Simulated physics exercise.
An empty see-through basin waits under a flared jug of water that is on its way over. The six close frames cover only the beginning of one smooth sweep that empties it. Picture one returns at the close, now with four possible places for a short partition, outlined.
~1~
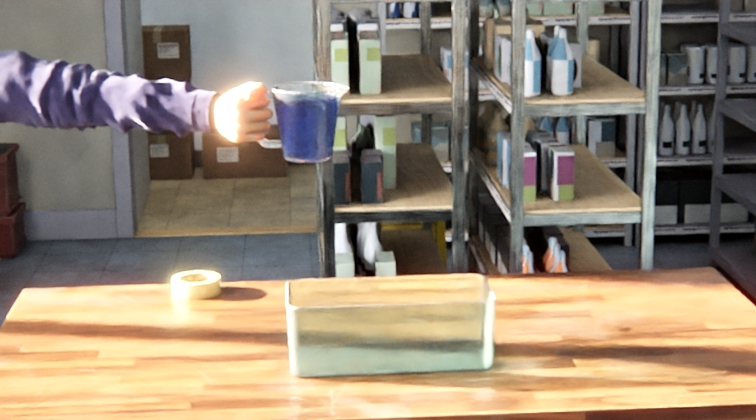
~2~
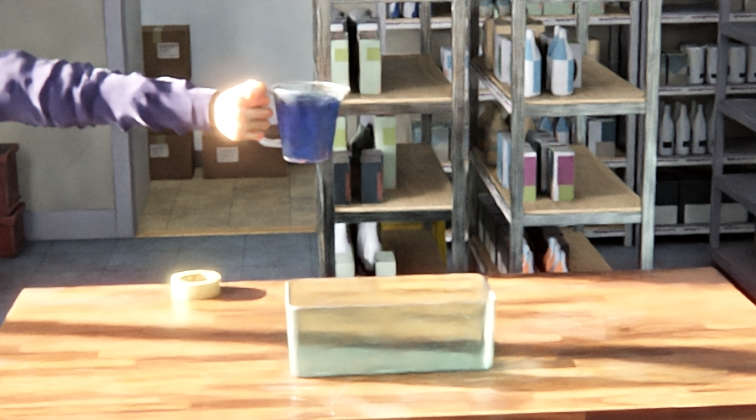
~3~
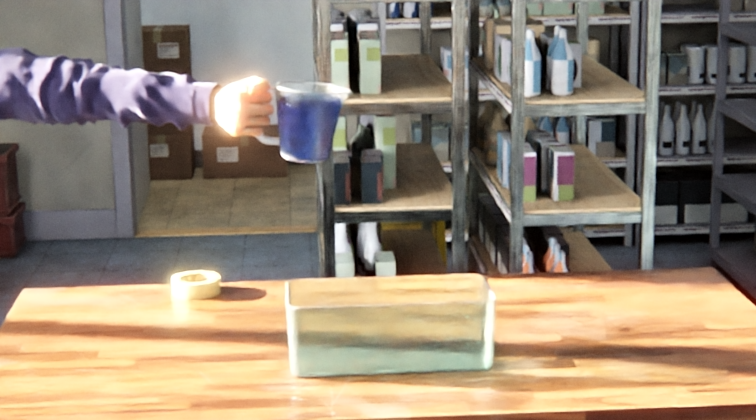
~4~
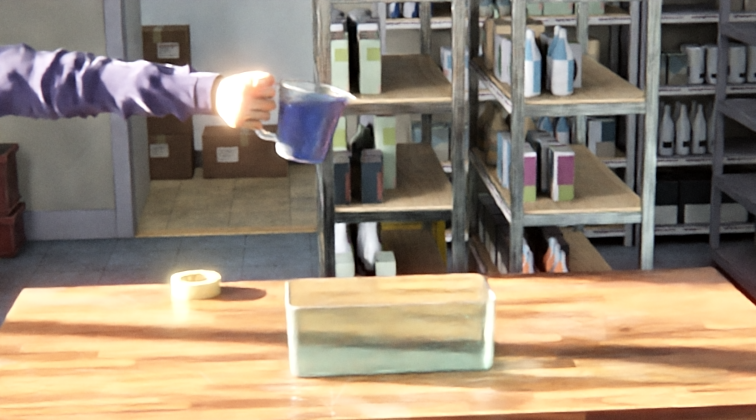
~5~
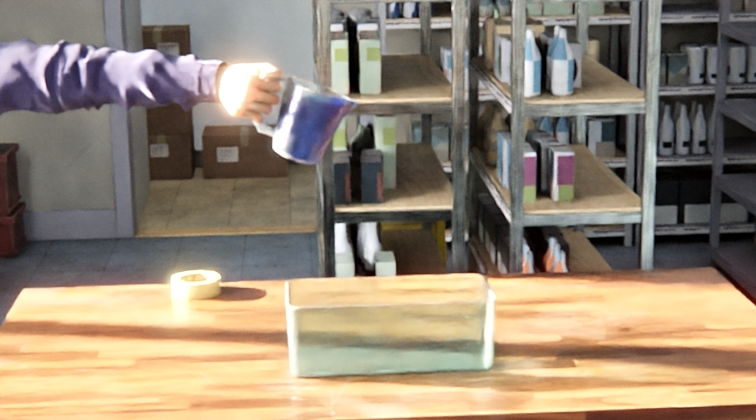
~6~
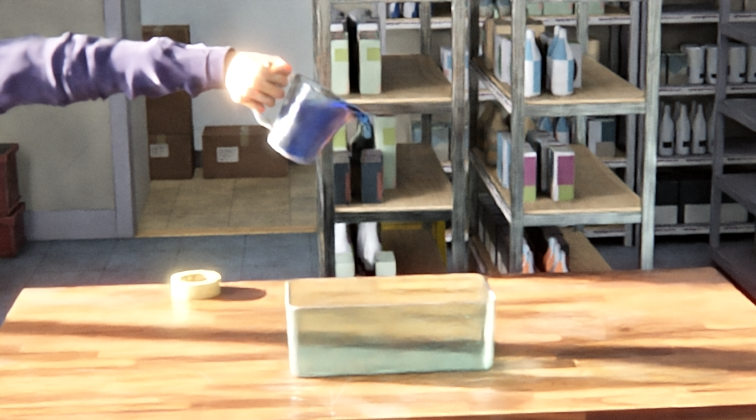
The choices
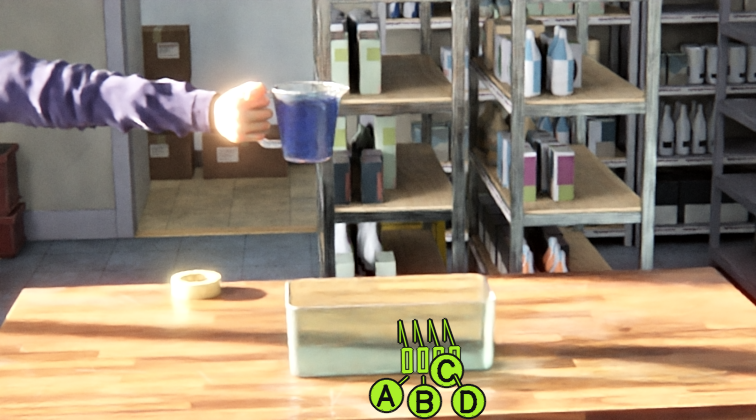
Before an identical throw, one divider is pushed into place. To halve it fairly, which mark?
B beats the others.
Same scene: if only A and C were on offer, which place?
Here it is place A.
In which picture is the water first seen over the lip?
In picture 6.
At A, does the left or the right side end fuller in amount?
The right side.
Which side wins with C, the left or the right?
The left side.
On the marked copy, A at (407, 376); B at (423, 376); C at (439, 375); D at (454, 375).
With A, about 24 % ends left of the wall and 71 % right of it; 4 % is lost outside.
With B, about 54 % ends left of the wall and 43 % right of it; 4 % is lost outside.
With C, about 85 % ends left of the wall and 8 % right of it; 7 % is lost outside.
With D, about 86 % ends left of the wall and 9 % right of it; 5 % is lost outside.
